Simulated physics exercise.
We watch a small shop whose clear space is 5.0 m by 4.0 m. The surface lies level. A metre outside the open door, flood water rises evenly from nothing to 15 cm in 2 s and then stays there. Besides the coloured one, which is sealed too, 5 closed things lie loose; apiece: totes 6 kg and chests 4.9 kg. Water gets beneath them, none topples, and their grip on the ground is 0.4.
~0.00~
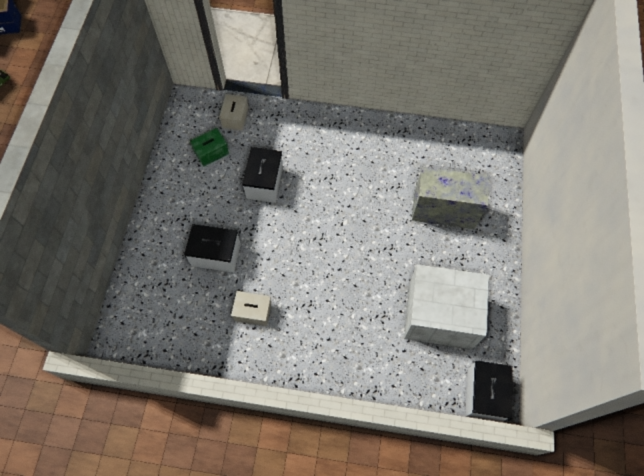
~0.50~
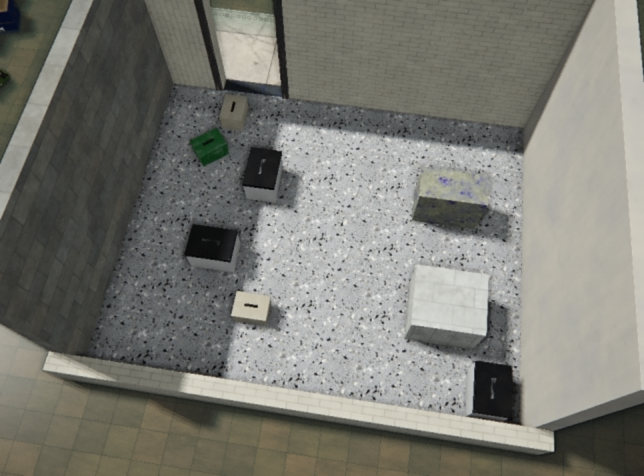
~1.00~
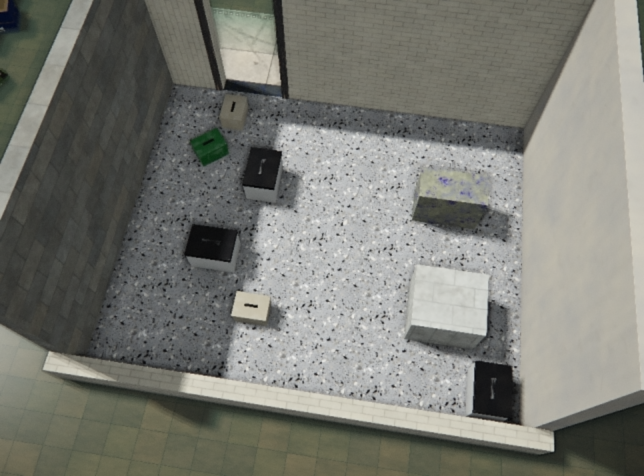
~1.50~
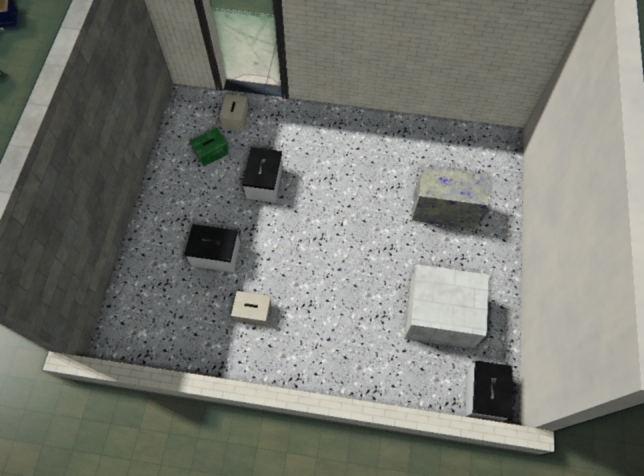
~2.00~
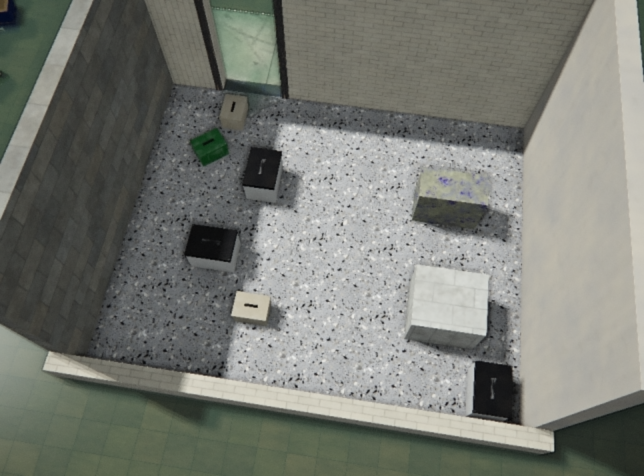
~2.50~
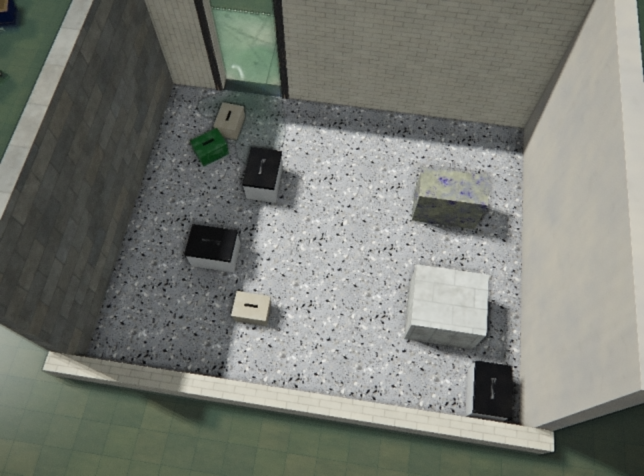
A small roofless shop with a speckled grey floor and an open doorway in its back wall is seen from high above by a still camera. A green box and a pale one sit near the door, with dark-topped and cream boxes farther forward and two larger blocks at right. Murky green water covers the brown tiles outside, then the pale box by the doorway shifts slightly and turns beside the green one.
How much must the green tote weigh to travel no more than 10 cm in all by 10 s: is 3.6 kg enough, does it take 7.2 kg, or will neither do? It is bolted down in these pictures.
Verdict: Neither weight holds it.
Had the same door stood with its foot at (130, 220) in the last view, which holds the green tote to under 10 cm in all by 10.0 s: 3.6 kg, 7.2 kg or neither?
In that case the smaller load will do.
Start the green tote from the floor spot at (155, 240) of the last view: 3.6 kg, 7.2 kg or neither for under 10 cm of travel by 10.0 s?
Neither is enough.
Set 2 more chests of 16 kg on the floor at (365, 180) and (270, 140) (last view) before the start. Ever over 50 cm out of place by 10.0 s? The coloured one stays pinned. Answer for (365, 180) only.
Answer: Less.
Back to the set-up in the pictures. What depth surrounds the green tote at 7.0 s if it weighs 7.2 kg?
About 4 cm.
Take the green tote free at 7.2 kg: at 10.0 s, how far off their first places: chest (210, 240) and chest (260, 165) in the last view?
In turn: 150 cm, 150 cm.
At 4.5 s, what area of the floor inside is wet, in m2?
Some 9.0 m2.
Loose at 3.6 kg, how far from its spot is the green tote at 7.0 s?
Roughly 300 cm.
After 3.5 s the green tote would be 37 cm from its start with 3.6 kg and 14 cm from its start with 7.2 kg; 3 cm of water round it then.
After 4.5 s the green tote would be 114 cm from its start with 3.6 kg and 60 cm from its start with 7.2 kg; 3 cm of water round it then.
After 7.0 s the green tote would be 280 cm from its start with 3.6 kg and 98 cm from its start with 7.2 kg; 4 cm of water round it then.
After 10.0 s the green tote would be 308 cm from its start with 3.6 kg and 155 cm from its start with 7.2 kg; 5 cm of water round it then.
